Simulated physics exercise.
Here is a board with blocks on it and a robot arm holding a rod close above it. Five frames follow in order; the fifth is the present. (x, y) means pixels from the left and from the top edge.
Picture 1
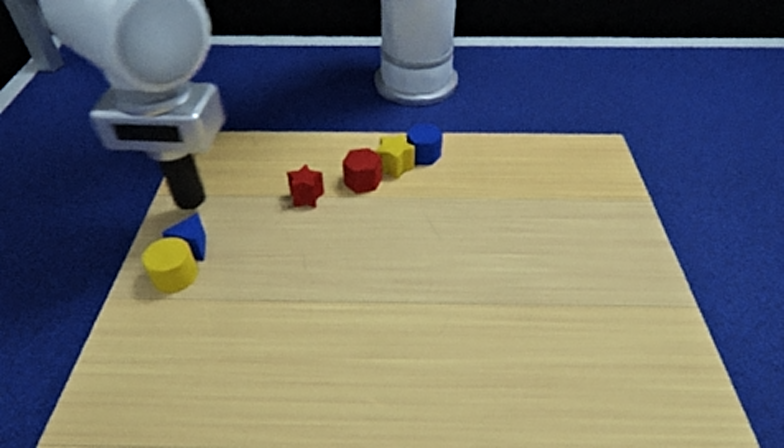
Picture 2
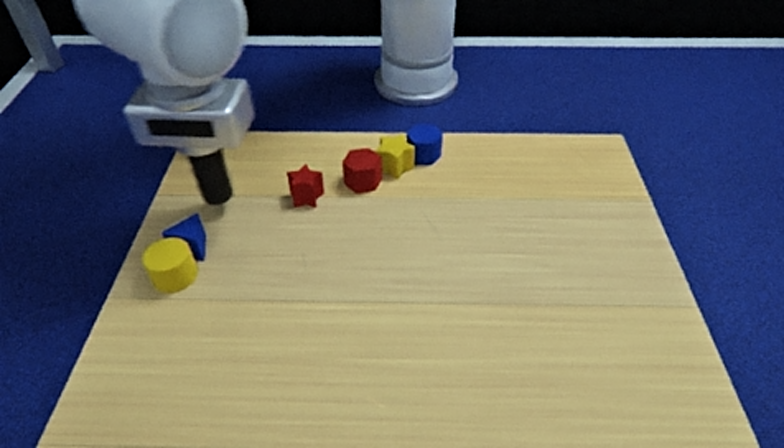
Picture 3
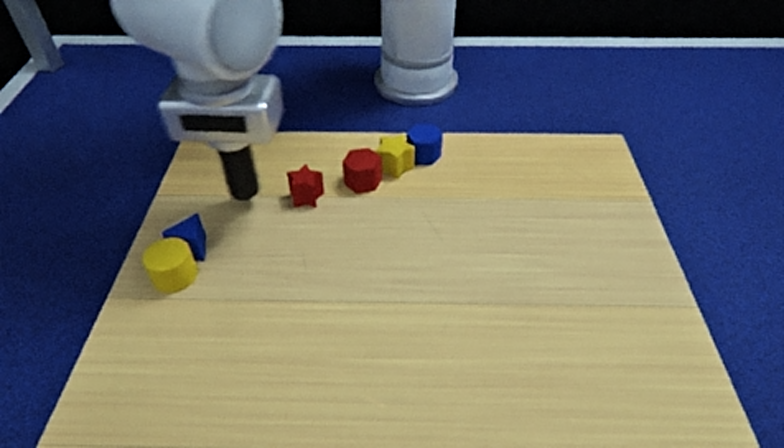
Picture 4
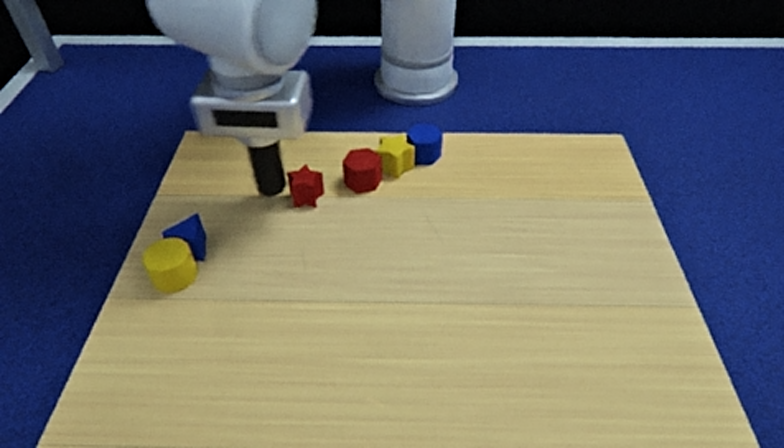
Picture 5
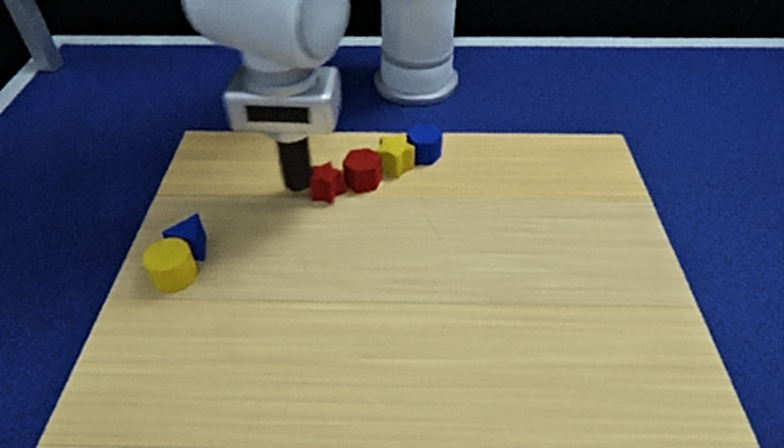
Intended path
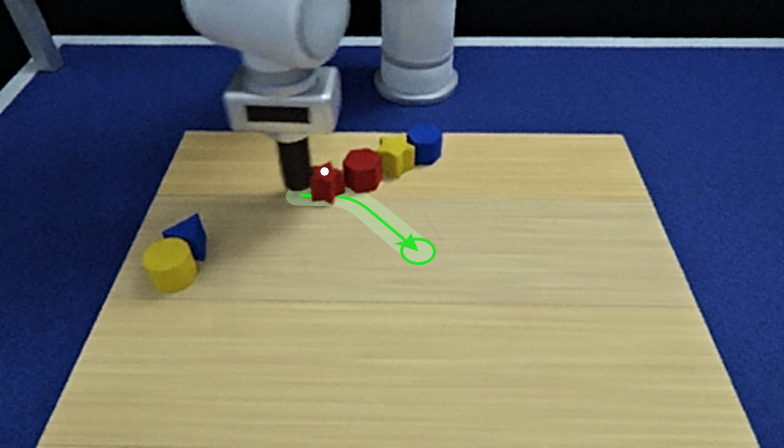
On a wooden board, a robot arm moves its black rod right and nudges the red star toward a red block.
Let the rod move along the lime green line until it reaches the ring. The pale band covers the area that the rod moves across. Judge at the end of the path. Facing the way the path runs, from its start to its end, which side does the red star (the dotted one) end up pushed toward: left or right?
Sideways shift: Left.
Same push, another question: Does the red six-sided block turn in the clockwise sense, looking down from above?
My answer is no.
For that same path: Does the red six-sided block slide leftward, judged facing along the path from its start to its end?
Yes, it checks out.
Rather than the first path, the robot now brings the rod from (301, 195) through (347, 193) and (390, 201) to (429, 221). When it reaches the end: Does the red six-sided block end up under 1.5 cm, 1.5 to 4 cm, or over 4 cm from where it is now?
My answer is that it shifts over 4 cm.
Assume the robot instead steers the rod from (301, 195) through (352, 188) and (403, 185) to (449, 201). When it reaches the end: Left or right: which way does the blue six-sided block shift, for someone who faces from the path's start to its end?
Sideways, to the left.
Drawn move, from (301, 195) via (349, 199) and (384, 222), ending at (418, 251); the dot is on the red star.
What follows on the original path. One third of the way, rod at (348, 186); red star at (375, 179), turned 15° clockwise; red six-sided block at (390, 157), turned 70° anticlockwise; yellow star at (403, 138); blue six-sided block at (432, 130), turned 10° clockwise.
Two thirds of the way, rod at (383, 209); red star at (407, 189), turned 25° anticlockwise; red six-sided block at (392, 159), turned 80° anticlockwise; yellow star at (403, 138); blue six-sided block at (432, 130), turned 15° clockwise.
At the end, rod at (419, 238); red star at (410, 191), turned 50° anticlockwise; red six-sided block at (392, 159), turned 80° anticlockwise; yellow star at (403, 138); blue six-sided block at (432, 130), turned 15° clockwise.
